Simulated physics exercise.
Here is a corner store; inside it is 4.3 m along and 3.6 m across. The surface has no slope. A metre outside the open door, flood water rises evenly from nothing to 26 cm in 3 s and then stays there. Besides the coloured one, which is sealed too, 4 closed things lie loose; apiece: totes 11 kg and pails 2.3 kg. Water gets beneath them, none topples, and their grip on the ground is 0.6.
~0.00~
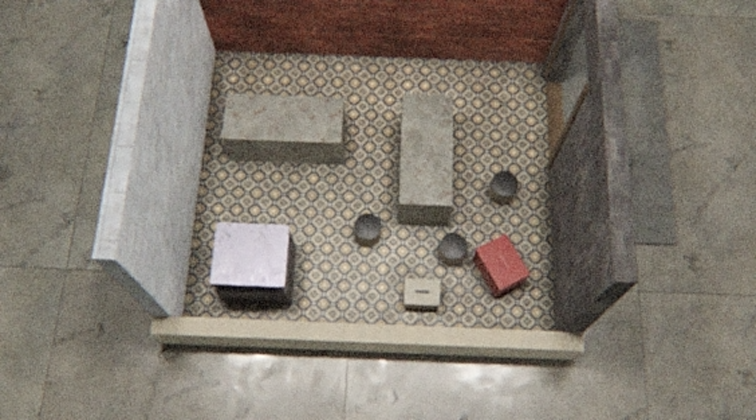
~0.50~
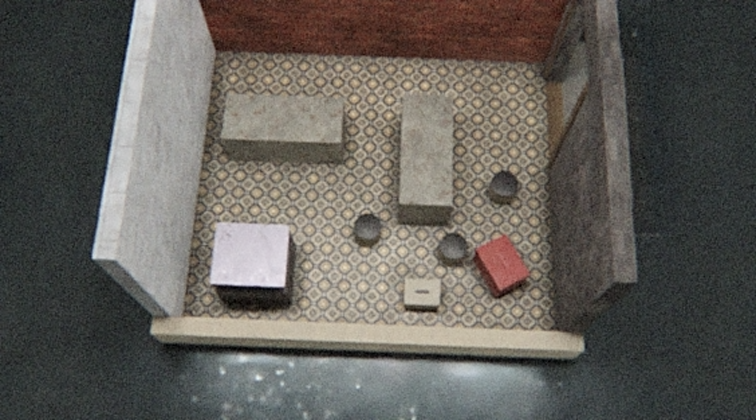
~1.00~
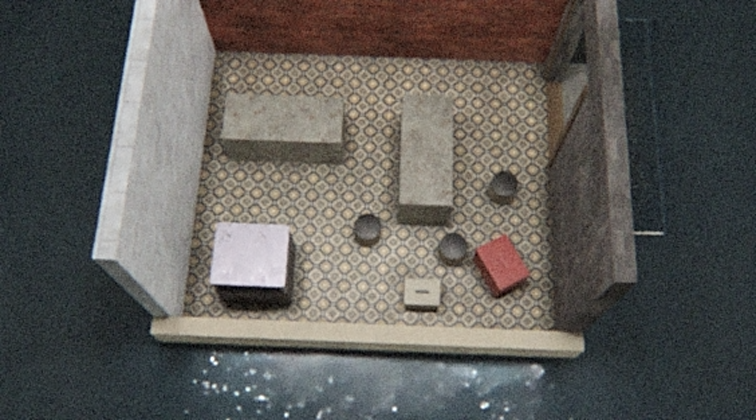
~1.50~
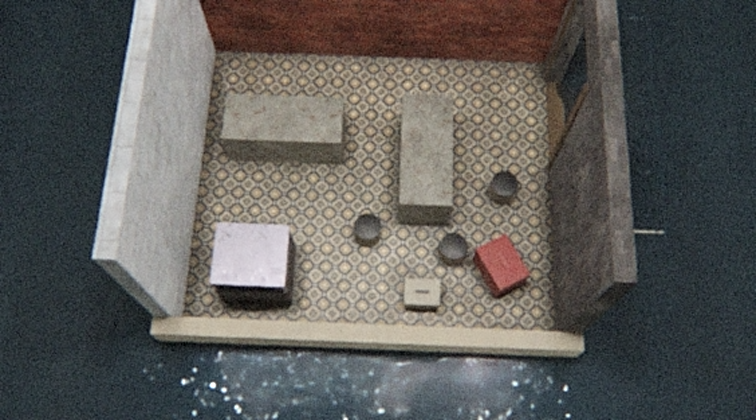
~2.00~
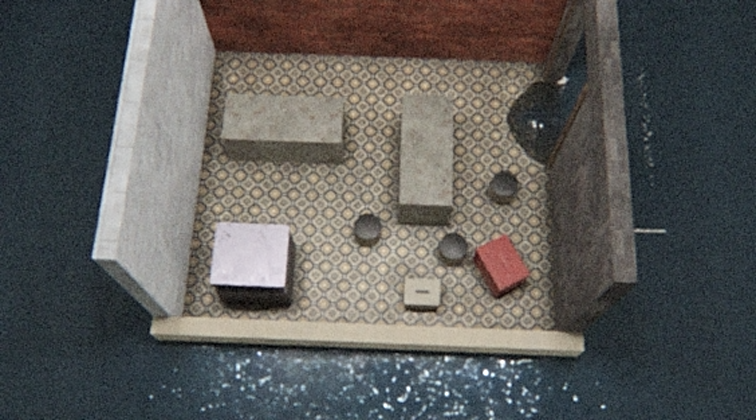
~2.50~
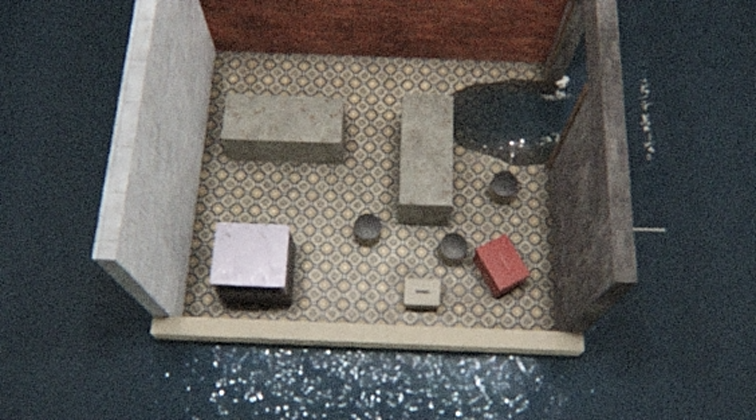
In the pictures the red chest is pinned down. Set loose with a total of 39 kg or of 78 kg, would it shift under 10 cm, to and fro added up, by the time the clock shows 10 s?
I expect that the lower weight is enough.
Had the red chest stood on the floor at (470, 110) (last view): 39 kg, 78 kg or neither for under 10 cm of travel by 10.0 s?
It takes the larger.
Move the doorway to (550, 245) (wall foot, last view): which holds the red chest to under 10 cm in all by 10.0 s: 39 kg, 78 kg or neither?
Then only the larger load is enough.
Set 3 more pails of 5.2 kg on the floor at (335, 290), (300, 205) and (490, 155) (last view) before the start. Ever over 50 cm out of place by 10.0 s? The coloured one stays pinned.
In that order: Past it, under, over.
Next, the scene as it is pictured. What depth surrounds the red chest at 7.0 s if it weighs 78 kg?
About 7 cm.
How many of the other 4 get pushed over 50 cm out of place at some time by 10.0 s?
That makes 4.
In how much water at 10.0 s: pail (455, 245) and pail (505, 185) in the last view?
Roughly 10 and 9 cm.
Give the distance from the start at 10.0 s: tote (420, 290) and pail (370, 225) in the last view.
In turn: 120 cm, 80 cm.
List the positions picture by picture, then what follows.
In the first frame, the red chest at (503, 262), on the bottom; 0.0 m2 under water; 0 of 5 have shifted.
In the second frame, the red chest at (503, 262) rests on the ground; 0.0 m2 under water; 0 of 5 have shifted.
In the third frame, the red chest at (503, 262) rests on the ground; water covers 0.0 m2; 0 of 5 have shifted.
In the fourth frame, the red chest at (503, 262), on the bottom; water covers 0.0 m2; 0 of 5 have shifted.
In the fifth frame, the red chest at (503, 262) rests on the ground; water covers 0.4 m2; 0 of 5 have shifted.
In the sixth frame, the red chest at (503, 262) rests on the ground; water covers 1.3 m2; 0 of 5 have shifted.
After 3.5 s the red chest would be 0 cm from its start with 39 kg and 0 cm from its start with 78 kg; 0 cm of water round it then.
After 4.5 s the red chest would be 0 cm from its start with 39 kg and 0 cm from its start with 78 kg; 4 cm of water round it then.
After 7.0 s the red chest would be 0 cm from its start with 39 kg and 0 cm from its start with 78 kg; 7 cm of water round it then.
After 10.0 s the red chest would be 0 cm from its start with 39 kg and 0 cm from its start with 78 kg; 11 cm of water round it then.
